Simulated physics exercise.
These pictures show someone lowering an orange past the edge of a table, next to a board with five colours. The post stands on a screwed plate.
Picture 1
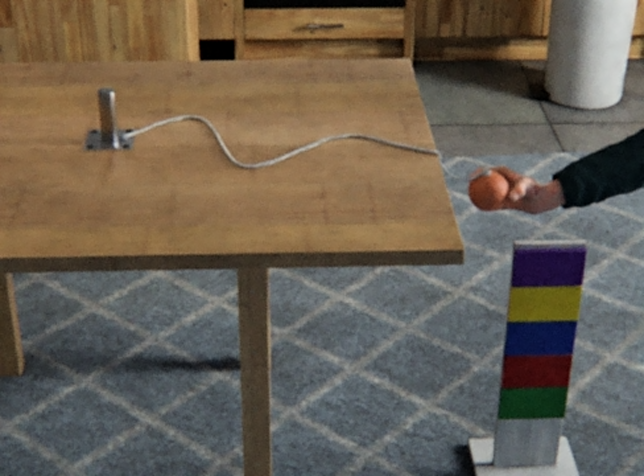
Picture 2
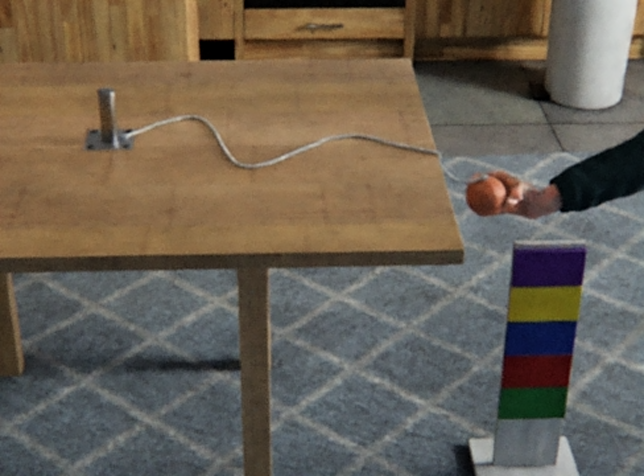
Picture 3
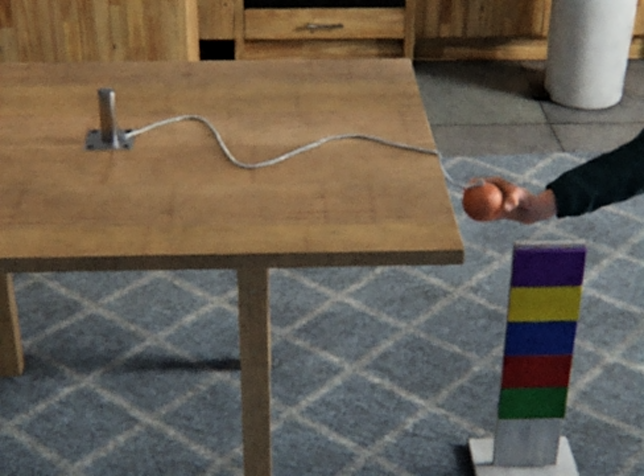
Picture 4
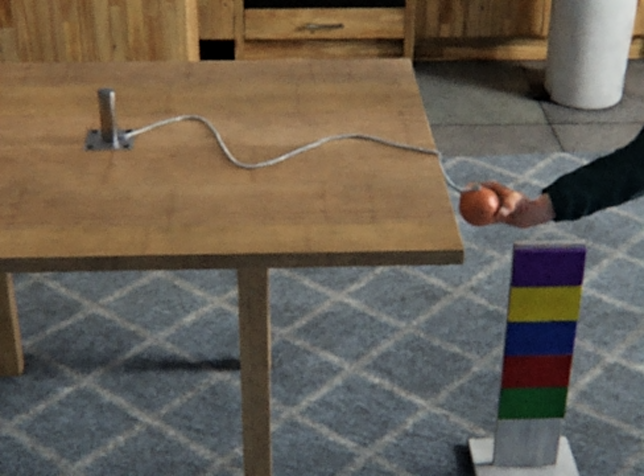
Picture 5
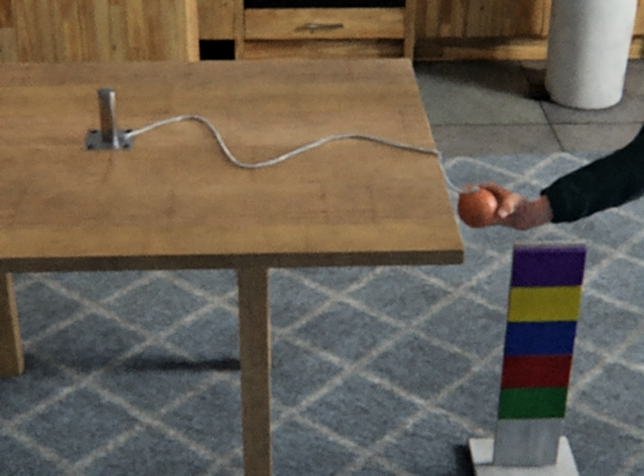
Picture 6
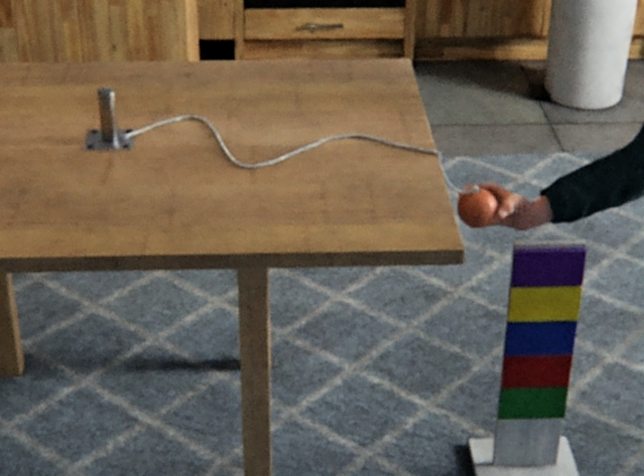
Beside a wooden table, a hand holding an orange ball tied to a post by a cord edges slightly left and down.
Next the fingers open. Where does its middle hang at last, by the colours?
Its middle rests at the blue band.
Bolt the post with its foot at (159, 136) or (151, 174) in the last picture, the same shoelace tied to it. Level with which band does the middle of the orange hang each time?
It would be red; red.
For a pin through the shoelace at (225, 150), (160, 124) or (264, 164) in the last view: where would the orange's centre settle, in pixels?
Near (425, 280), (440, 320) and (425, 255).
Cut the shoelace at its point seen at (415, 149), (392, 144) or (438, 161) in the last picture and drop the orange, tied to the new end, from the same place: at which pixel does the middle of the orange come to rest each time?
The places are (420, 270), (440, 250) and (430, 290).
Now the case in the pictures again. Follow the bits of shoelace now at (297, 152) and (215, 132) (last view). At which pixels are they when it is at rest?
The first at (403, 143), the second at (255, 141).
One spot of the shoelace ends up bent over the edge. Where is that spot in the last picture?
That spot is around (320, 142).
A little later, orange near (414, 314); level with yellow.
Next, orange near (440, 323); level with blue.
When it is over, orange near (431, 326); level with blue. The blue one.
